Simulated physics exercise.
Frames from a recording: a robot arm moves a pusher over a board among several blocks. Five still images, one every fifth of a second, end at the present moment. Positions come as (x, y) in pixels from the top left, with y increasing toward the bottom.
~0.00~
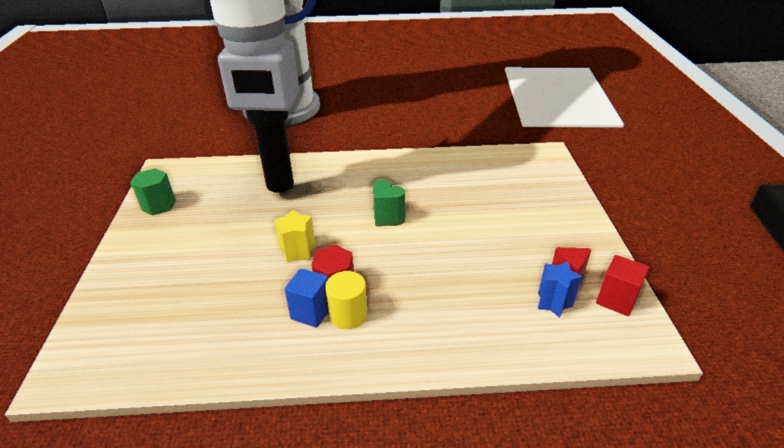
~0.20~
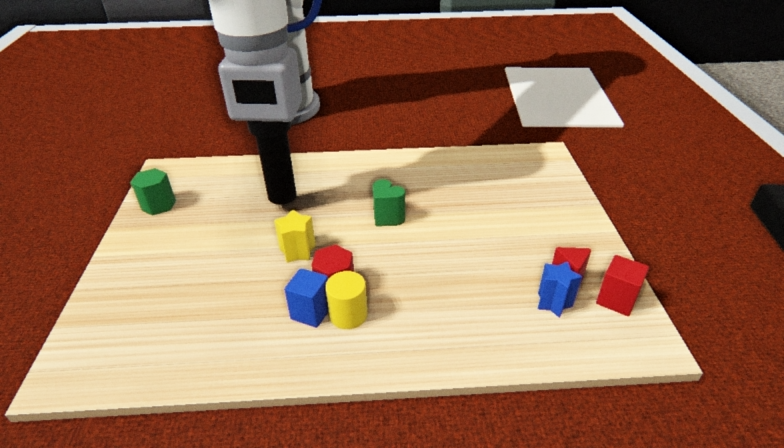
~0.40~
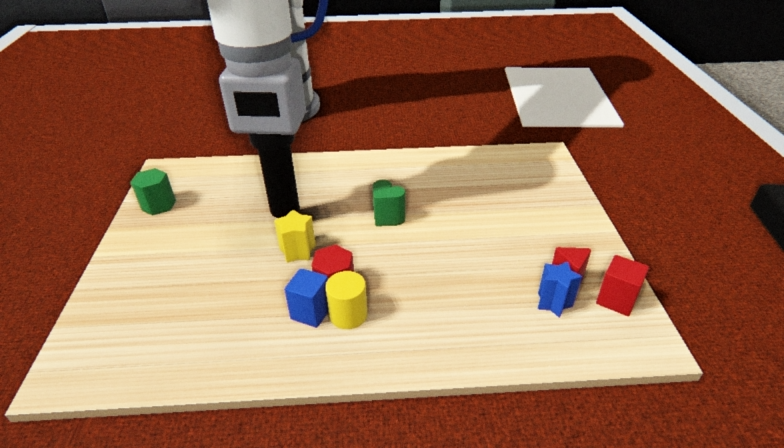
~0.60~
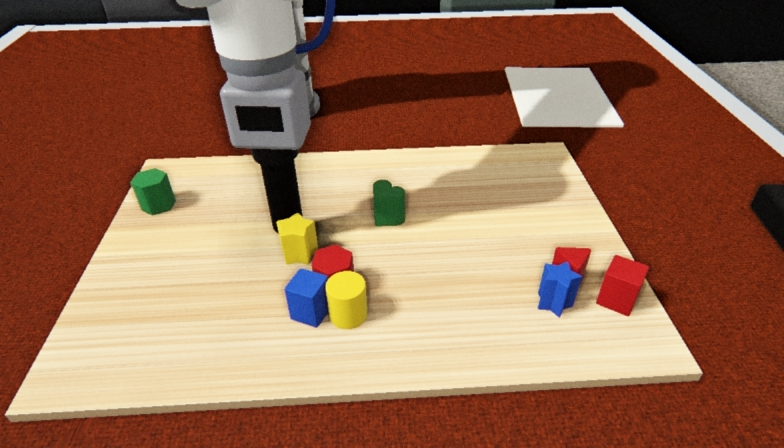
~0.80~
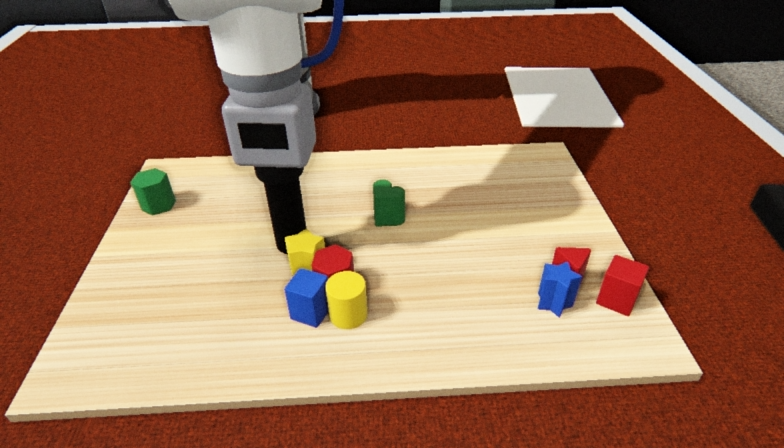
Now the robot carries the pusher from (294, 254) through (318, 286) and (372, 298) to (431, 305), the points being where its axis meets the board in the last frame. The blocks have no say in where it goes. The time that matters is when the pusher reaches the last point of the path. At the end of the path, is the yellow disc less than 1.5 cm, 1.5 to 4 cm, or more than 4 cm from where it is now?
Over 4 cm.
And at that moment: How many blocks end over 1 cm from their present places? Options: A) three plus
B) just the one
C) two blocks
The correct letter is A.
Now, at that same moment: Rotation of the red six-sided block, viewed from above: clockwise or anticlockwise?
Short answer: Counterclockwise.
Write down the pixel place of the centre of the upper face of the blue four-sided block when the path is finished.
Answer: (316, 312).
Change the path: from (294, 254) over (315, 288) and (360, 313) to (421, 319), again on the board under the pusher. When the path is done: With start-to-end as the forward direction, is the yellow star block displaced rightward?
Yes.
The first path, step by step. One third of the way, pusher (317, 276); yellow star block (328, 277); blue four-sided block (313, 305), turned 30° clockwise; red six-sided block (369, 276), turned 55° anticlockwise; yellow disc (372, 307).
Two thirds of the way, pusher (372, 288); yellow star block (350, 291), turned 55° clockwise; blue four-sided block (316, 312), turned 60° clockwise; red six-sided block (402, 285), turned 75° anticlockwise; yellow disc (378, 315).
At the end, pusher (432, 295); yellow star block (350, 291), turned 55° clockwise; blue four-sided block (316, 312), turned 60° clockwise; red six-sided block (440, 303), turned 40° anticlockwise; yellow disc (378, 315).
